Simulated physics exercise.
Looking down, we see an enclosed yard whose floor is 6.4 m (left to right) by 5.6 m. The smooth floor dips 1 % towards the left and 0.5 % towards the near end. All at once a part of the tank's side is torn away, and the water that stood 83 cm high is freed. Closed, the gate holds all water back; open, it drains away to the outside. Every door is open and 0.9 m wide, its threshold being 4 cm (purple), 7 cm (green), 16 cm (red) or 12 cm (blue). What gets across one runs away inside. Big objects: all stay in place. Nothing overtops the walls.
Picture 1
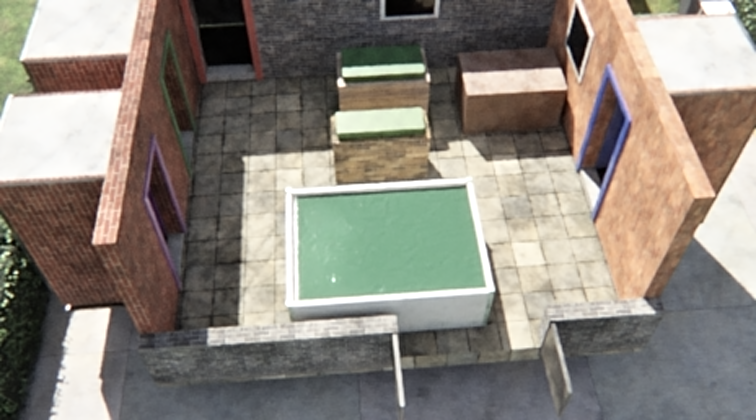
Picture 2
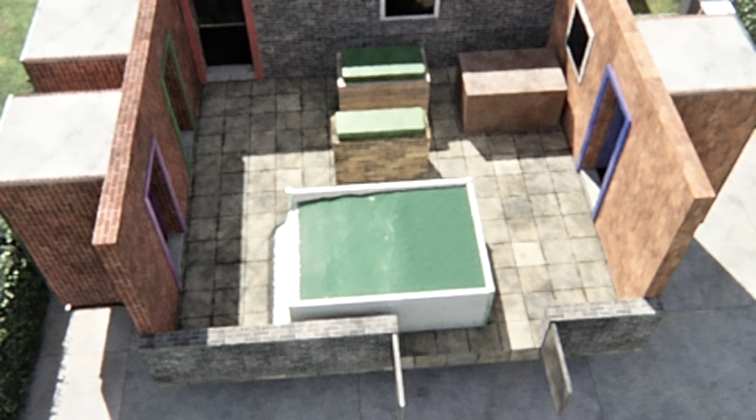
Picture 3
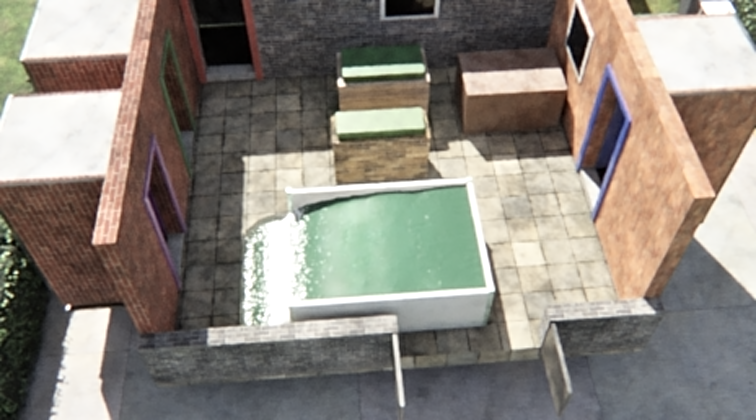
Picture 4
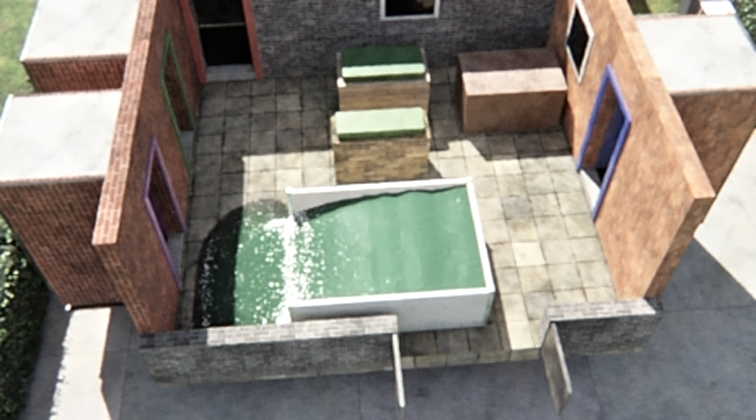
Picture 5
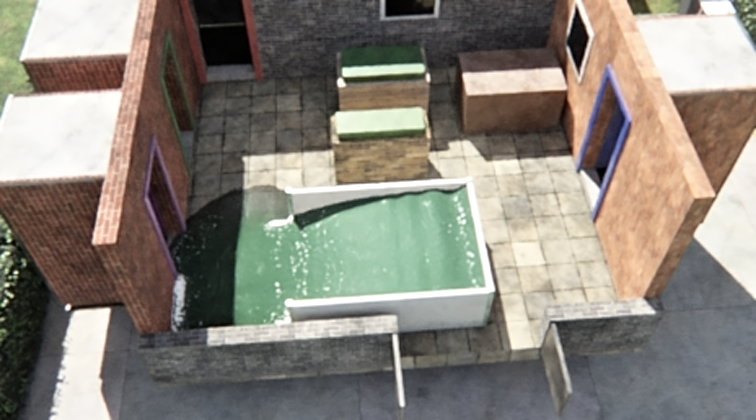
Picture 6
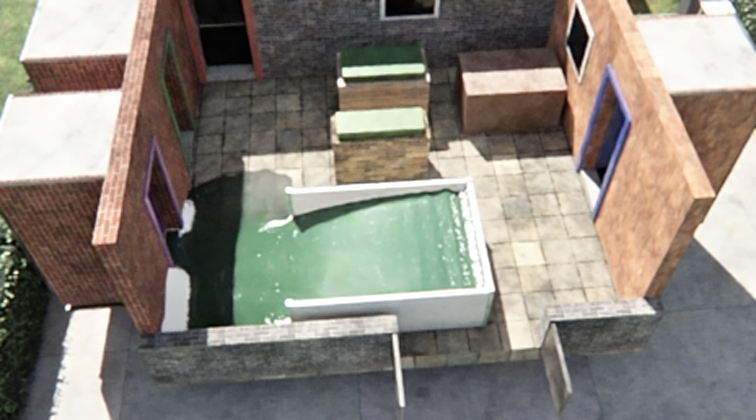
Green water burst out through the left side of a white tank in a brick-walled yard, foaming across the paved floor until it reached the left wall and spread along it.
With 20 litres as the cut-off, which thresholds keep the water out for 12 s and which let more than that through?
Over 12 s: The purple door lets too much through; the green door lets too much through; the red door lets too much through; the blue door holds it off.
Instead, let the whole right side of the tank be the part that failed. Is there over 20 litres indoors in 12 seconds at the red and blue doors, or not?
Compared with the limit, red is lower and blue is higher.
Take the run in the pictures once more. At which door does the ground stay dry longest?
I'd say the blue one.
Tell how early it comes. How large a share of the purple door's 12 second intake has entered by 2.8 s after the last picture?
Some 70 per cent by then.
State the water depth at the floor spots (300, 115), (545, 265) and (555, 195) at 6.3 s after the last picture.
Roughly 14, 1, 1 cm.
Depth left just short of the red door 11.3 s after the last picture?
Around 10.0 cm there.
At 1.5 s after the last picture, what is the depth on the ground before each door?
Measured in centimetres, the purple door gives 41, the green door 13, the red door 11 and the blue door 0.
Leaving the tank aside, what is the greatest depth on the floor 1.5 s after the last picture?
Around 54 centimetres deep.
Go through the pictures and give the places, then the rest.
Still water, 83 cm deep, in the tank at (385, 242), in the first frame.
Water pours out at (295, 267) and has run 1.0 m, to a hidden place; typically 10 cm deep outside, 83 cm at the tank's back, in the second frame.
Water pours out at (296, 270) and has run 1.2 m, to (266, 221); typically 14 cm deep outside, 83 cm at the tank's back, in the third frame.
Water pours out at (296, 271) and has run 1.6 m, to (236, 214); typically 13 cm deep outside, 83 cm at the tank's back, in the fourth frame.
Water pours out at (296, 272) and has run 2.1 m, to a hidden place; typically 12 cm deep outside, 79 cm at the tank's back, in the fifth frame.
The front is at (189, 194), 2.5 m from the gap at (296, 272); 5.2 m2 of floor is under water; 70 cm left at the back of the tank, in the sixth frame.
Then, 0.7 s after the last picture water covers 25 % of the floor and is deepest (65 cm) near (174, 348); purple door 37 cm at the sill, 270 L in, green door 9 cm at the sill, 0 L in, red door not reached, blue door not reached.
Then, 1.5 s after the last picture water covers 30 % of the floor and is deepest (54 cm) near (185, 233); purple door 41 cm at the sill, 611 L in, green door 13 cm at the sill, 4 L in, red door 11 cm at the sill, 0 L in, blue door not reached.
Then, 2.8 s after the last picture water covers 50 % of the floor and is deepest (34 cm) near (219, 81); purple door 26 cm at the sill, 956 L in, green door 13 cm at the sill, 26 L in, red door 32 cm at the sill, 66 L in, blue door not reached.
Then, 6.3 s after the last picture water covers 70 % of the floor and is deepest (23 cm) near (487, 85); purple door 12 cm at the sill, 1200 L in, green door 10 cm at the sill, 55 L in, red door 15 cm at the sill, 203 L in, blue door 1 cm at the sill, 0 L in.
Then, 11.3 s after the last picture water covers 95 % of the floor and is deepest (12 cm) near (597, 326); purple door 10 cm at the sill, 1350 L in, green door 10 cm at the sill, 115 L in, red door 10 cm at the sill, 204 L in, blue door 2 cm at the sill, 0 L in.
